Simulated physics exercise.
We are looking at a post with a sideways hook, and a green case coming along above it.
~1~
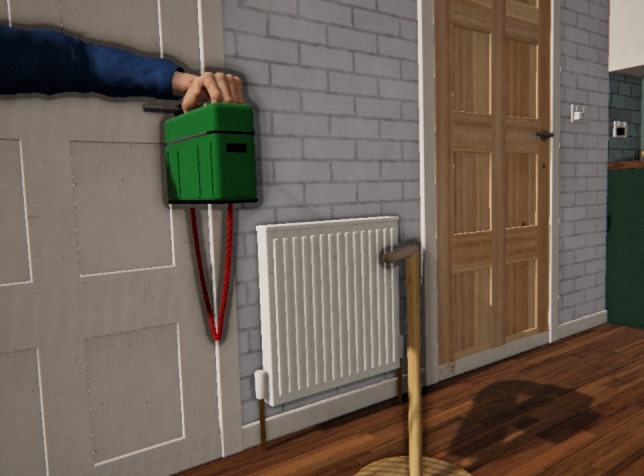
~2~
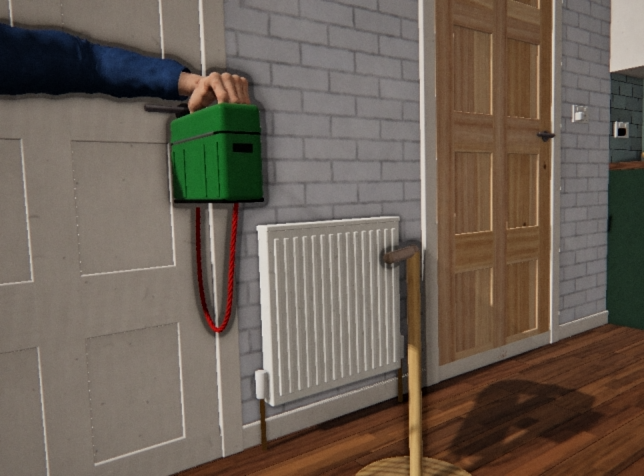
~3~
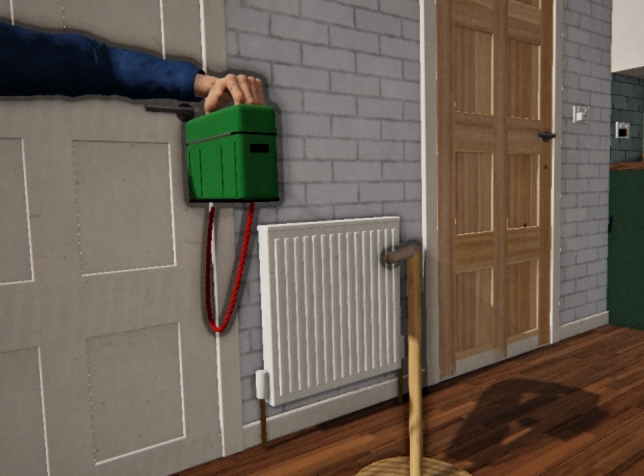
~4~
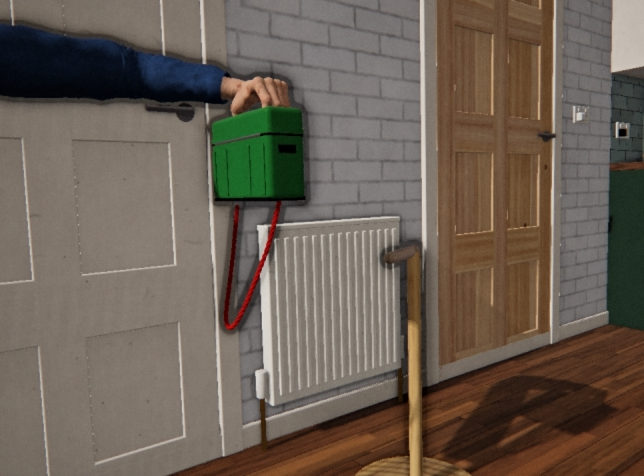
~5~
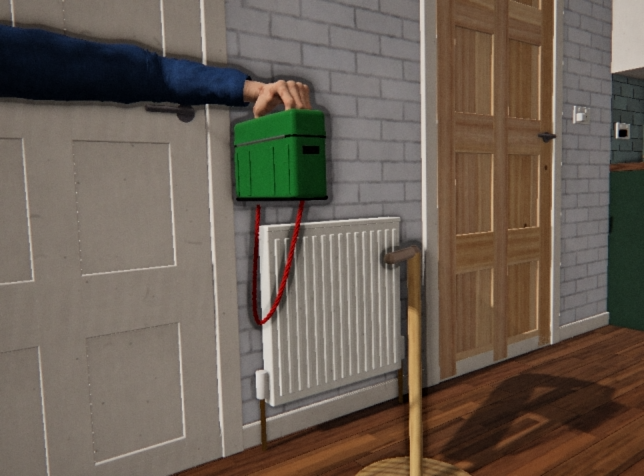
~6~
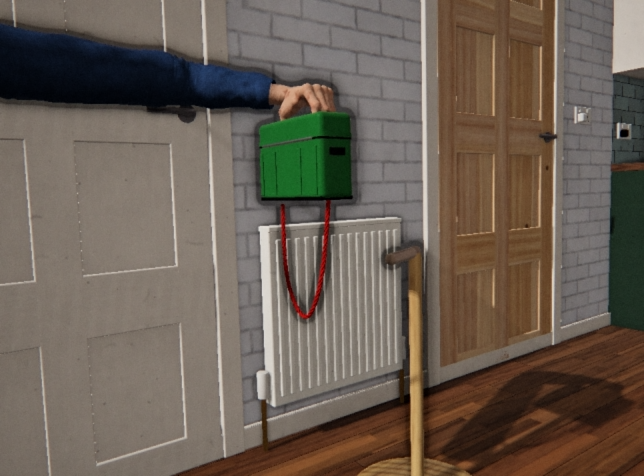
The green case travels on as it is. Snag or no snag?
Outcome: The green case is jerked back by its loop.
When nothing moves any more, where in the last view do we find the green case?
It ends at (464, 162).
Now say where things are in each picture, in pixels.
In the first frame, green case (208, 158); hook tip (389, 258).
In the second frame, green case (214, 158); bottom of the loop (216, 330).
In the third frame, green case (229, 158).
In the fourth frame, green case (256, 158); bottom of the loop (229, 327).
In the fifth frame, green case (278, 159).
In the sixth frame, green case (303, 160); bottom of the loop (304, 316); hook tip (391, 259); hook points towards it, loop hangs below the hook.
Then, 0.24 s later than the last view, case nearing the post near (341, 161).
Then, 0.70 s later than the last view, case over the post near (404, 162).
Then, 1.14 s later than the last view, case past the post near (455, 162).
Finally, case past the post near (464, 162); loop tight round the post, hand stopped. The green case snags on the hook.
